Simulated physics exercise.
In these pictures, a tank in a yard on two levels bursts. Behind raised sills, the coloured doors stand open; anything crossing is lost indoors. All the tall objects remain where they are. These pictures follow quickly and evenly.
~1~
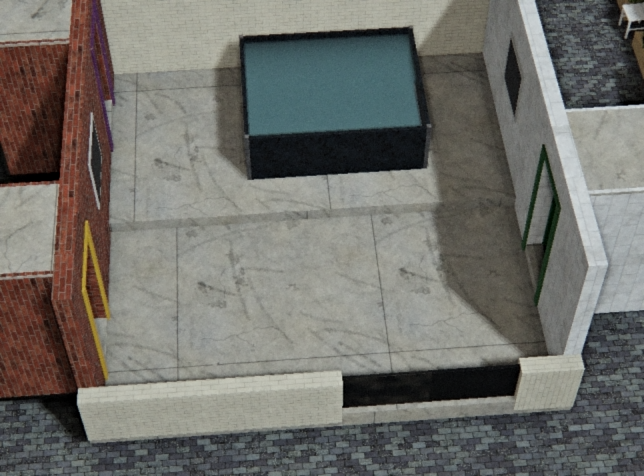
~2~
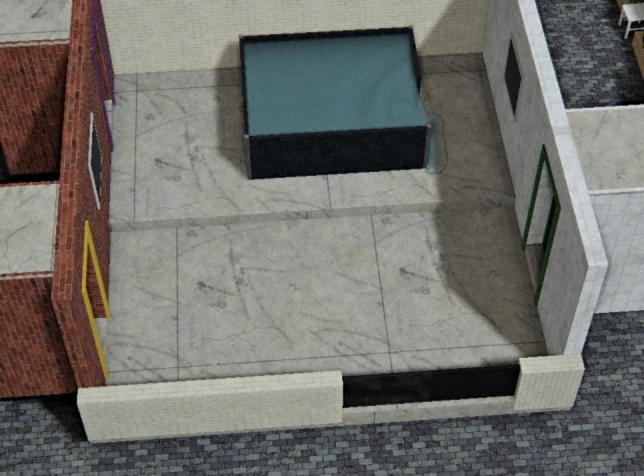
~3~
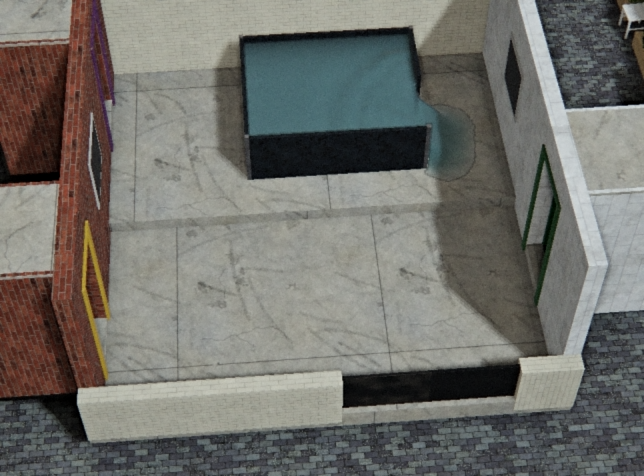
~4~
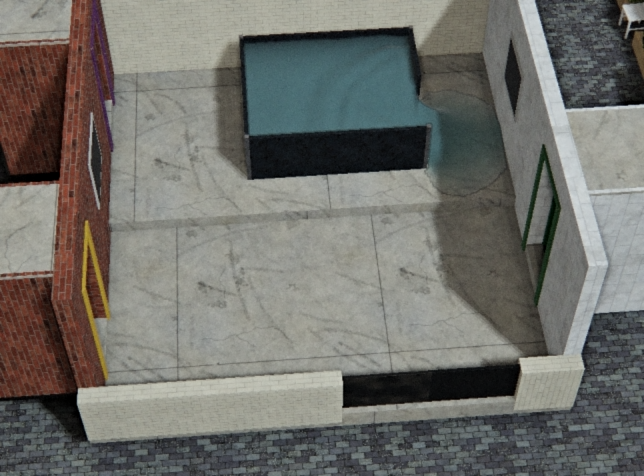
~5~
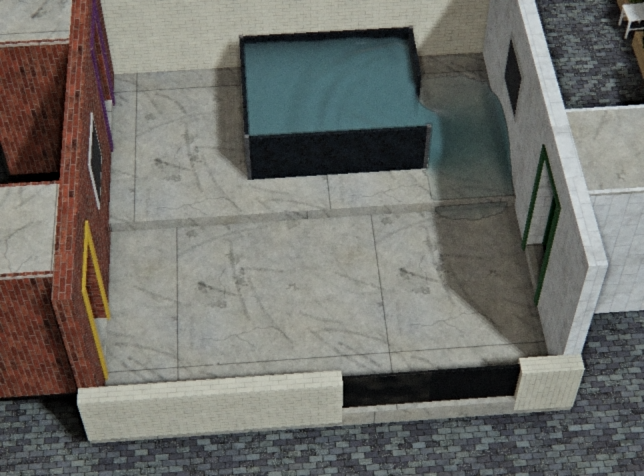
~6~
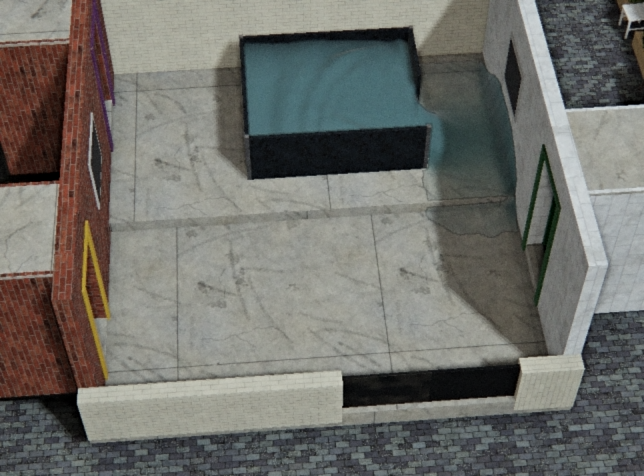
We see a dark tank of blue-green water standing in a walled yard with coloured doorways. Water pours from its right side, fans across the pale floor to the white wall, and spreads forward while the tank's surface ripples.
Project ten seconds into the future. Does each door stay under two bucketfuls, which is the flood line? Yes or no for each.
Purple door - yes, stays under; green door - yes, stays under; yellow door - no, it floods.
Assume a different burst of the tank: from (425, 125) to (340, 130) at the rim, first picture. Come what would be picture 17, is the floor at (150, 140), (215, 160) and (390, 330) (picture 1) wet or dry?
Bone-dry, bone-dry, submerged.
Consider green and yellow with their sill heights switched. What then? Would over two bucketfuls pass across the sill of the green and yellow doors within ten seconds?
In my view green exceeds the threshold while yellow exceeds the threshold.
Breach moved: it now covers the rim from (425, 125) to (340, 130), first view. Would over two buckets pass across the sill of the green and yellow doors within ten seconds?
So the green one breaks the limit and the yellow one breaks the limit.
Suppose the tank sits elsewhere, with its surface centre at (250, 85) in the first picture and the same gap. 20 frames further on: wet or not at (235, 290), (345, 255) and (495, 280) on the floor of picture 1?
So, in the order given, I'd say unaffected, unaffected, soaked through.
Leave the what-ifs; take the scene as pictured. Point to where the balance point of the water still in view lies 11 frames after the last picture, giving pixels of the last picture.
Around pixel (385, 146).
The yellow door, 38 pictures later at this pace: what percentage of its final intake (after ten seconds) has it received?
Approximately 30 per cent.
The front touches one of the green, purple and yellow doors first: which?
Answer: The door marked green.
A moment on, water covers 15 % of the floor; the purple door not reached, the green door wet at the sill, nothing in, the yellow door not reached.
Next, water covers 30 % of the floor; the purple door not reached, the green door wet at the sill, nothing in, the yellow door not reached.
Then, water covers 50 % of the floor; the purple door wet at the sill, nothing in, the green door wet at the sill, nothing in, the yellow door not reached.
Later, water covers 85 % of the floor; the purple door under two buckets in, the green door wet at the sill, nothing in, the yellow door far over two buckets in.
In the end, water covers 90 % of the floor; the purple door under two buckets in, the green door wet at the sill, nothing in, the yellow door far over two buckets in.
